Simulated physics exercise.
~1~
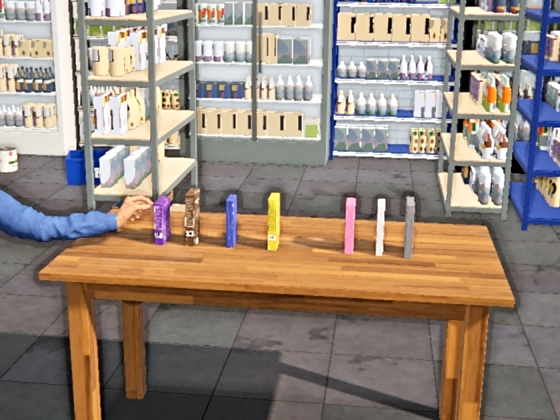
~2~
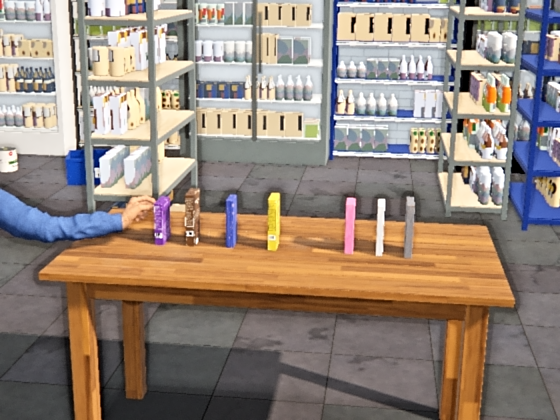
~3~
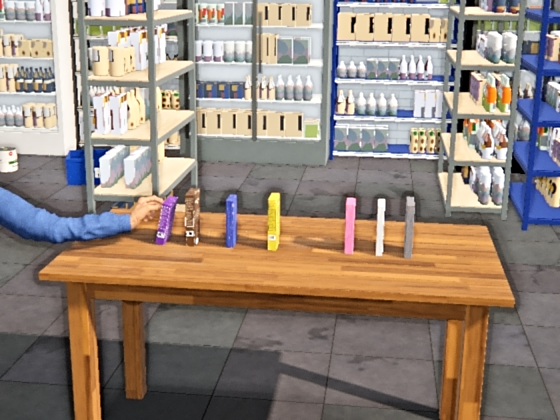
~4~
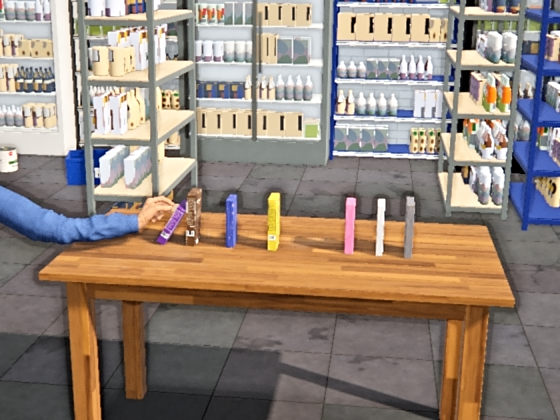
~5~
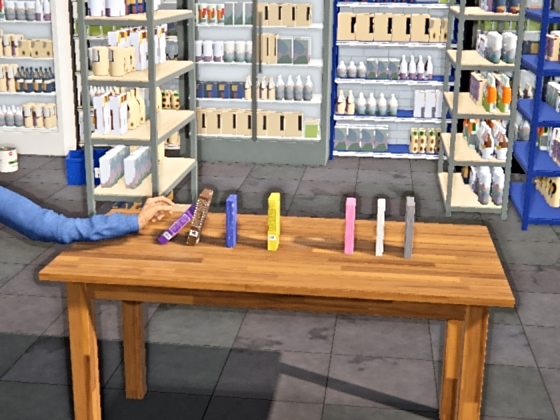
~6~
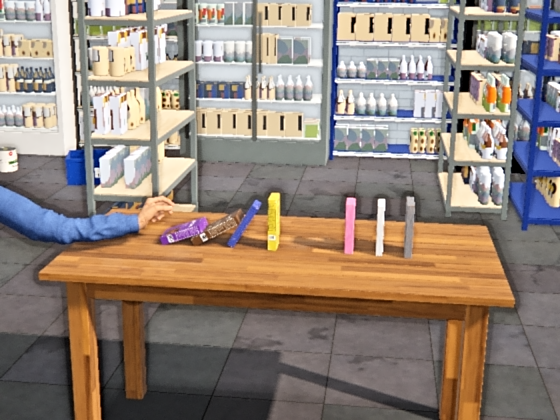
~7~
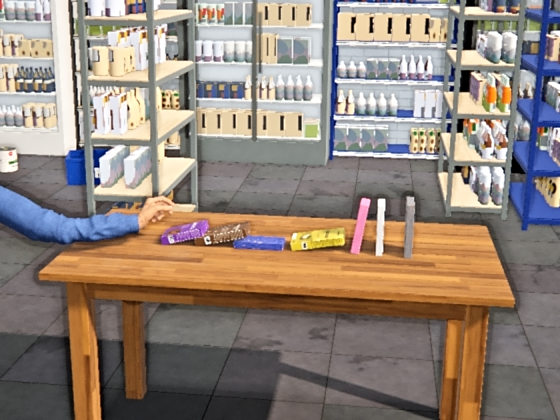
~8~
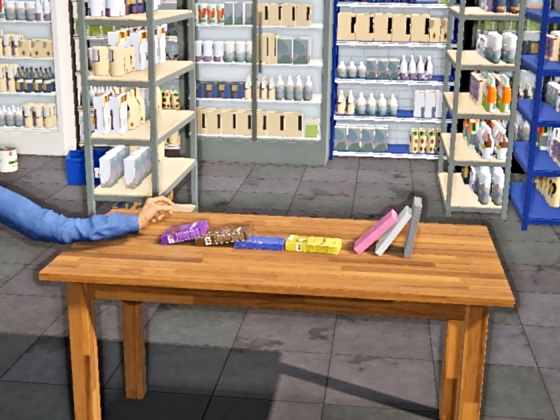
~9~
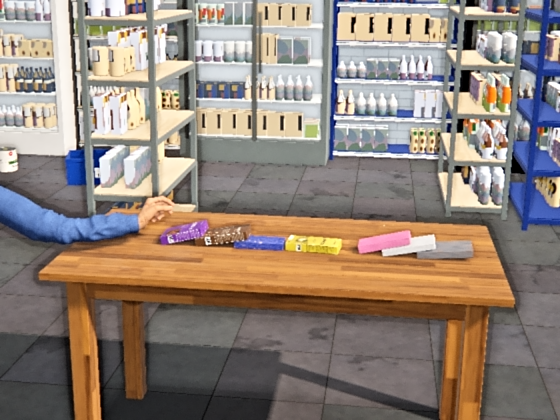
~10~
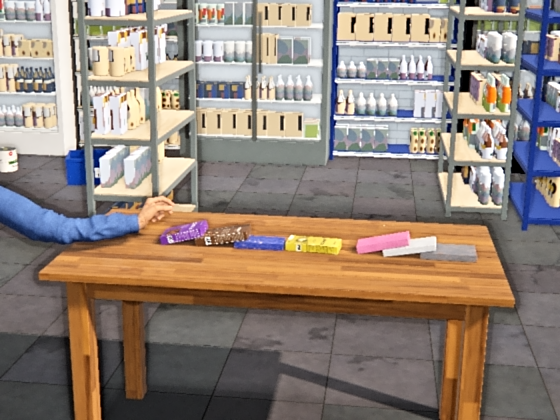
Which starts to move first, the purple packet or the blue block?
The purple packet starts to move first, tipping under the hand while the blue block is still upright. The blue block only begins to lean later, once the brown packet has toppled toward it.
